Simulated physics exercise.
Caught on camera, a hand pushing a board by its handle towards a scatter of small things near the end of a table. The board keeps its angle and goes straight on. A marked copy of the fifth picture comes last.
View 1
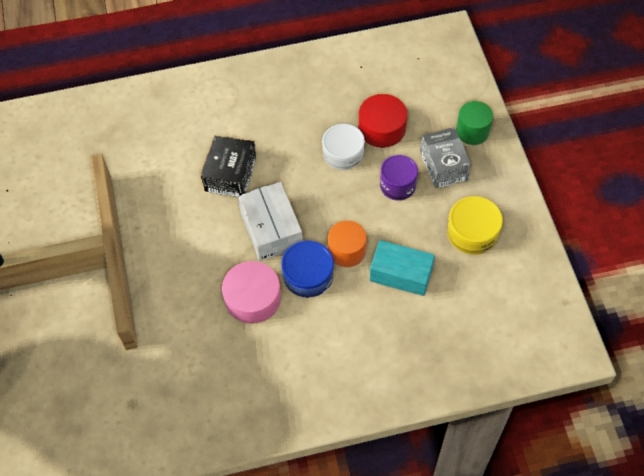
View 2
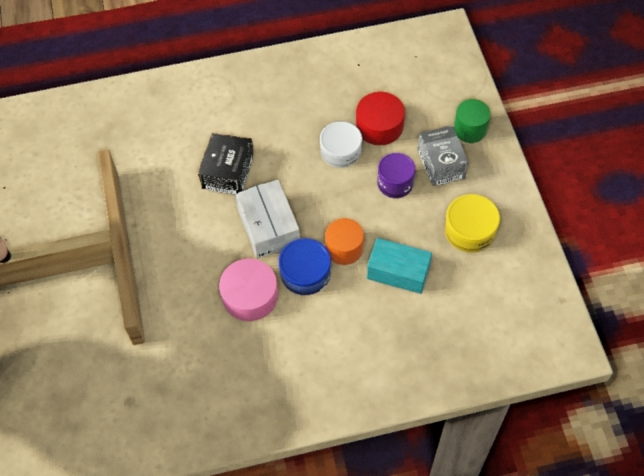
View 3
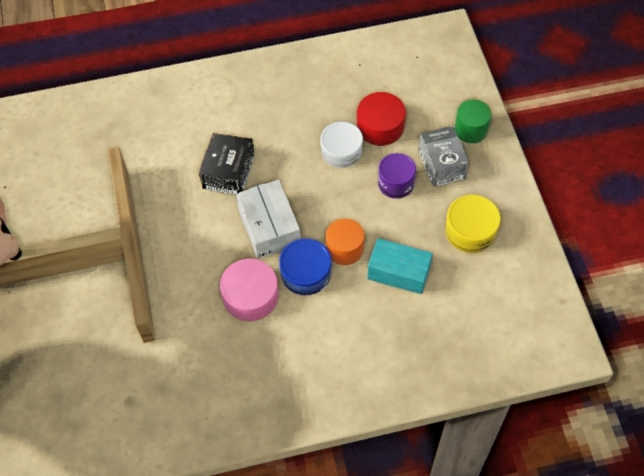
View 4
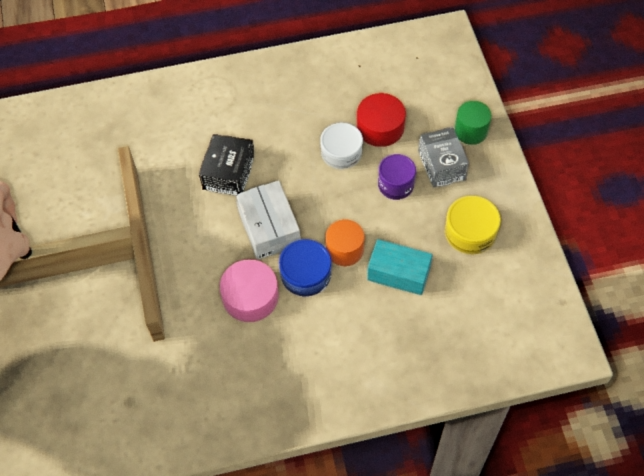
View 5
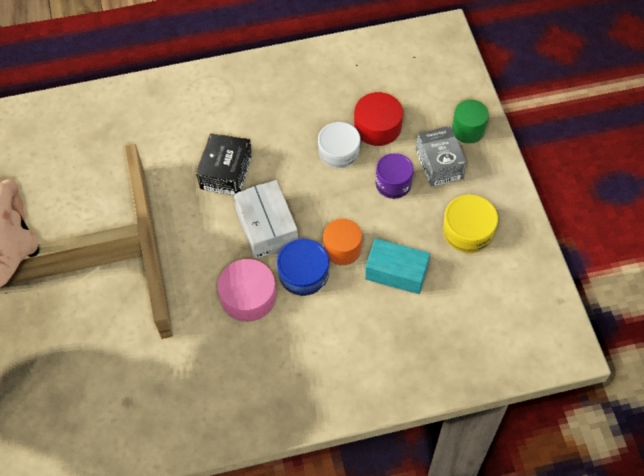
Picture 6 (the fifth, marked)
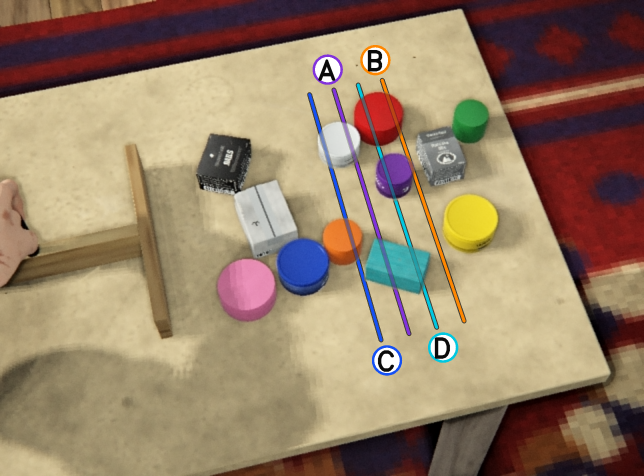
A hand comes into view at the left edge of a pale tabletop, seen from above at a slight tilt, with a red and blue patterned rug beyond it. Black, white and grey boxes, a turquoise block and round pink, blue, orange, purple, white, red, green and yellow pots sit scattered toward the right. The hand slides a wooden board slowly rightward by its handle, while the scattered things stay put and the view barely shifts.
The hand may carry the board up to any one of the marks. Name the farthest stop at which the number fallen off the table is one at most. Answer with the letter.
As far as mark B.
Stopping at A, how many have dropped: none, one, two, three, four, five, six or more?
In all, none.
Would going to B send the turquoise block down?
No.
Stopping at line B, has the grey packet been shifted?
Yes.
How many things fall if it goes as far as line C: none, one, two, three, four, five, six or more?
The count is none.
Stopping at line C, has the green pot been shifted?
No.
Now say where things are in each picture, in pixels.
Turquoise block (402, 268); yellow jar (474, 226); grey packet (445, 157), in the first frame.
Board (116, 234); orange pot (345, 241), in the second frame.
Board (127, 231); green pot (473, 121), in the third frame.
Board (137, 230); black box (227, 165), in the fourth frame.
Board (144, 228); white box (266, 219); purple tub (394, 176); blue jar (303, 268), in the fifth frame.
On the marked copy, A at (369, 203); B at (420, 192); C at (343, 209); D at (395, 198).
Taking B. A third of the way, board (245, 206); black box (259, 152); pink tin (297, 284).
Two thirds of the way, board (342, 186); red tin (408, 102); turquoise block (451, 278).
When it is over, board (418, 170); green pot (497, 107); grey packet (511, 144); none fallen.
As for the rest, A is within the limit but short; C is within the limit but short; D is within the limit but short.
